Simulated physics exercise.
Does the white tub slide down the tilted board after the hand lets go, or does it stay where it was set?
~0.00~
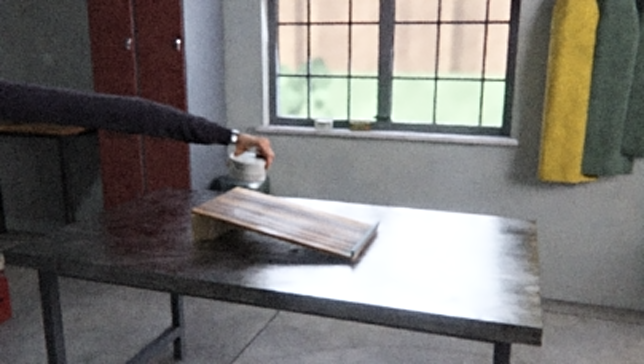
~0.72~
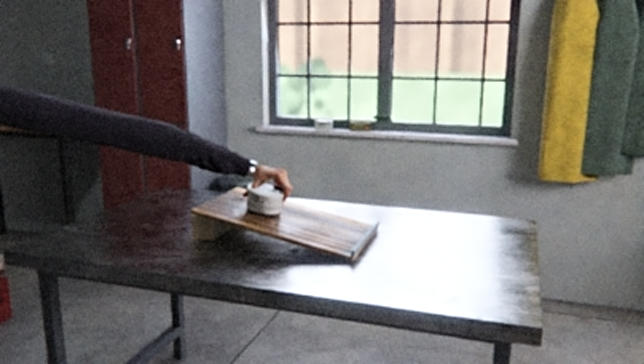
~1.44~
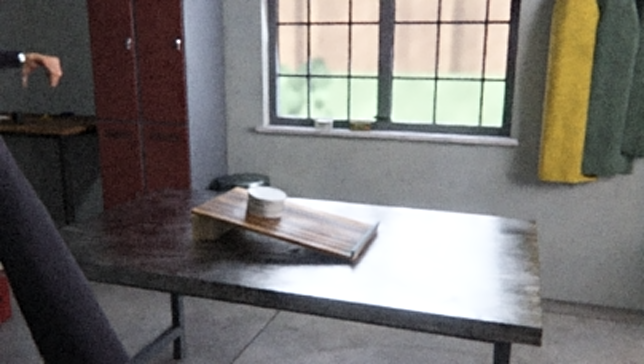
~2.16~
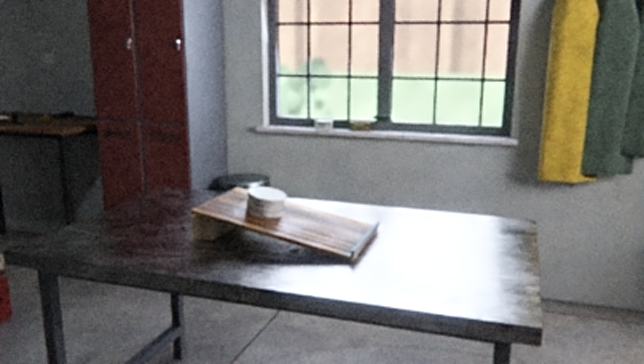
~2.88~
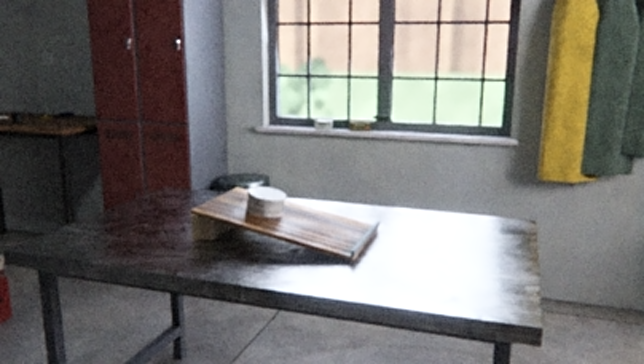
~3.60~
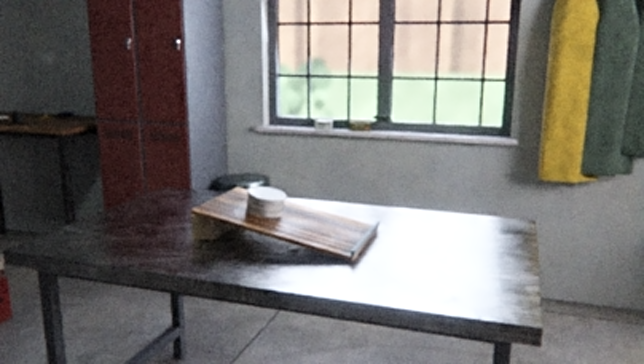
It stays where it was set, resting still on the sloping board after the hand draws away.
On a dark table by a window, a hand setting a white tub on a tilted board and withdrawing, the tub staying put.
